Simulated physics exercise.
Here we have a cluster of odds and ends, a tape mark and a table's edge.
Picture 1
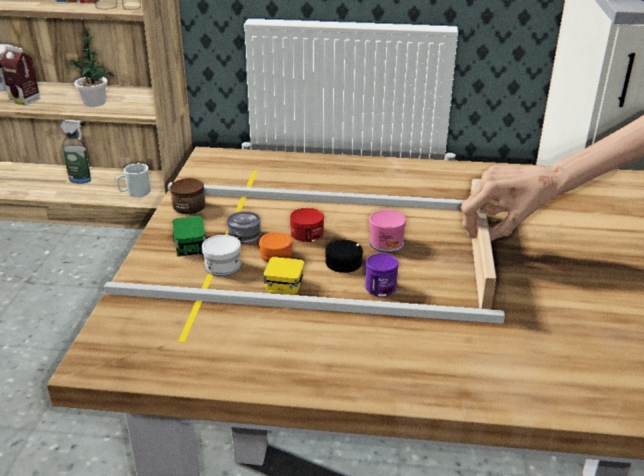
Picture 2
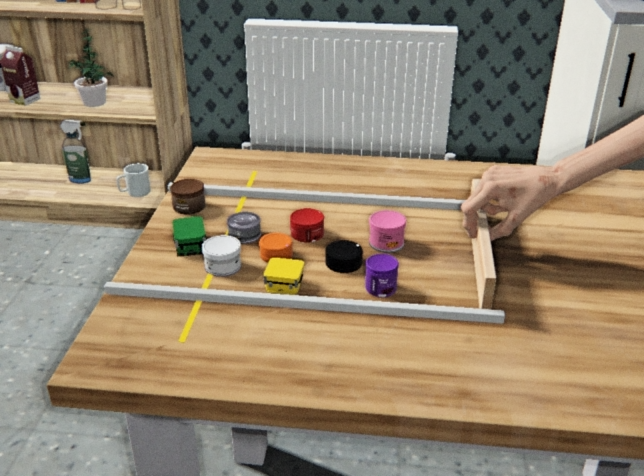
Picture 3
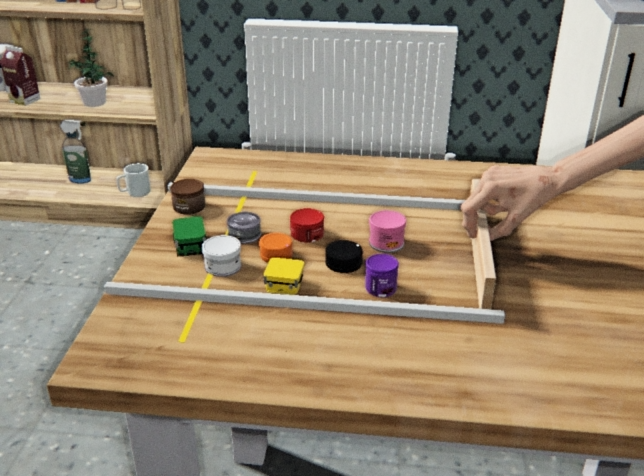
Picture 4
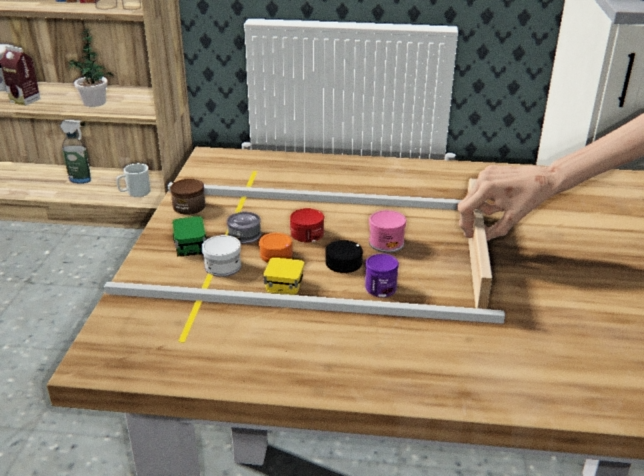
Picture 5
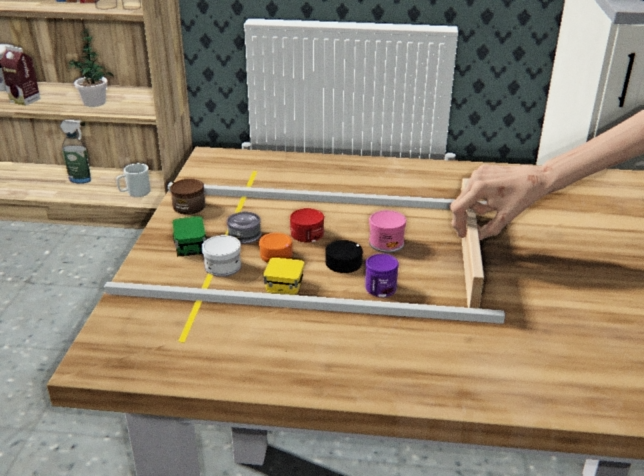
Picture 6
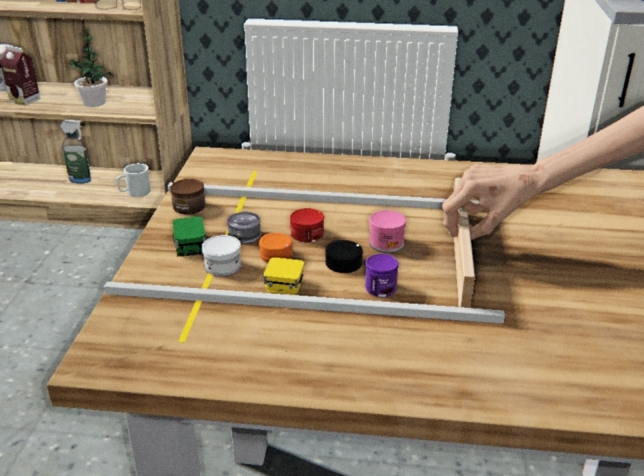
A hand slides a wooden board slightly left along the table toward several small colourful containers.
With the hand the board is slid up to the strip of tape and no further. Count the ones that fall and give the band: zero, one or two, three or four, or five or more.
Band: Zero.
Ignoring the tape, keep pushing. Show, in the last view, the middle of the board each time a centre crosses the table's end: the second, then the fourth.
The first puts it near (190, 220), the next near (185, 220).
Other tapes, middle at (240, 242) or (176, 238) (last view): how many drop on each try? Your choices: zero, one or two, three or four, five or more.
The first spot gives none and the second gives more than four.
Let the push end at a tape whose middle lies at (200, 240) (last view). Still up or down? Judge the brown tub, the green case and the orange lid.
The brown tub? It is safe. The green case? It does not stay. The orange lid? It is safe.
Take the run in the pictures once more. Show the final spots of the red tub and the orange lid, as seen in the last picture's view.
In the last view, the middles sit near (221, 206) and near (176, 235).
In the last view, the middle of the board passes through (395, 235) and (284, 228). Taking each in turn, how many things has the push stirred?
Moved so far: 2, later 8.
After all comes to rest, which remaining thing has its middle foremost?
Green case.
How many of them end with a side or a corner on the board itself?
Result: 4 in all.
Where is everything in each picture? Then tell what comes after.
Brown tub (188, 196); green case (190, 237); white pot (222, 256); board (481, 240); tape (225, 241), in the first picture.
Green case (190, 237); yellow case (284, 278), in the second picture.
White pot (222, 256); grey tin (244, 227), in the third picture.
Brown tub (188, 196); black lid (344, 256), in the fourth picture.
Green case (190, 237); orange lid (276, 248), in the fifth picture.
Brown tub (188, 196); green case (190, 237); white pot (222, 256); board (462, 239); tape (225, 241), in the sixth picture.
A little later, none off yet; brown tub at rest near (188, 196); green case at rest near (190, 237); white pot at rest near (222, 256).
When it is over, the number that fall off is zero.
